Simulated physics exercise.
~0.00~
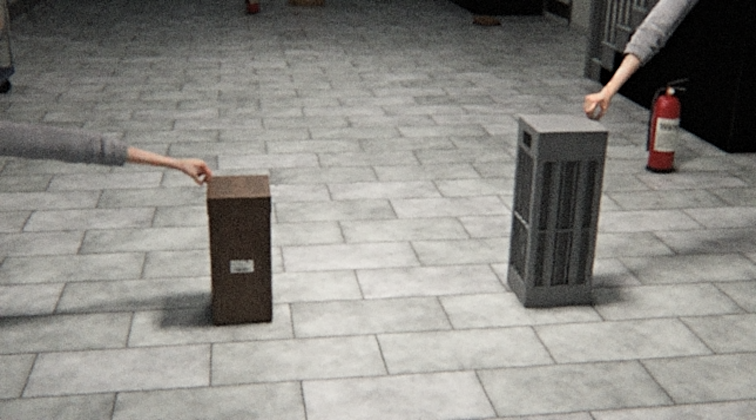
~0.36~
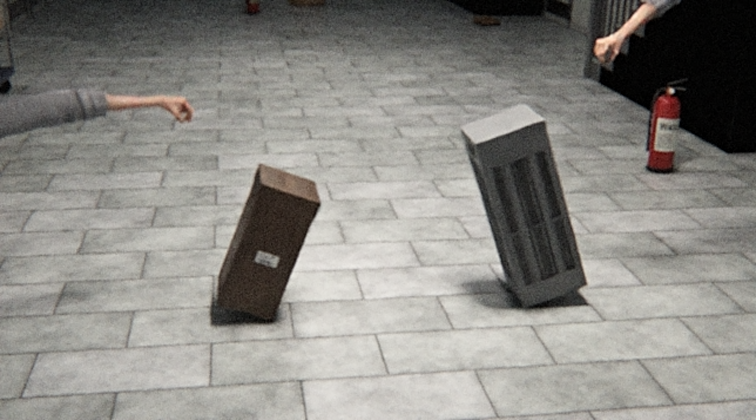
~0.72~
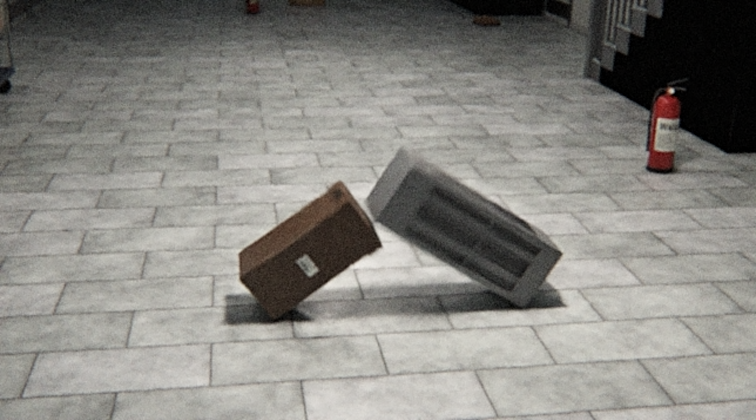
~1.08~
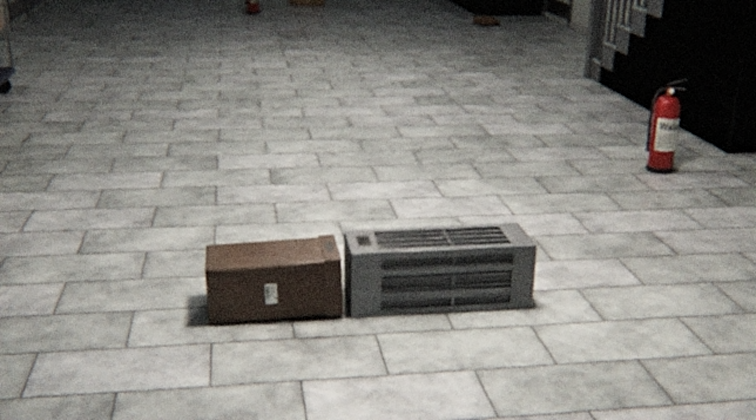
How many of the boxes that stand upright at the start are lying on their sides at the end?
Two of them are lying on their sides at the end, the brown one and the grey one.
On a tiled floor, hands push brown and grey boxes, which topple inward onto their sides.
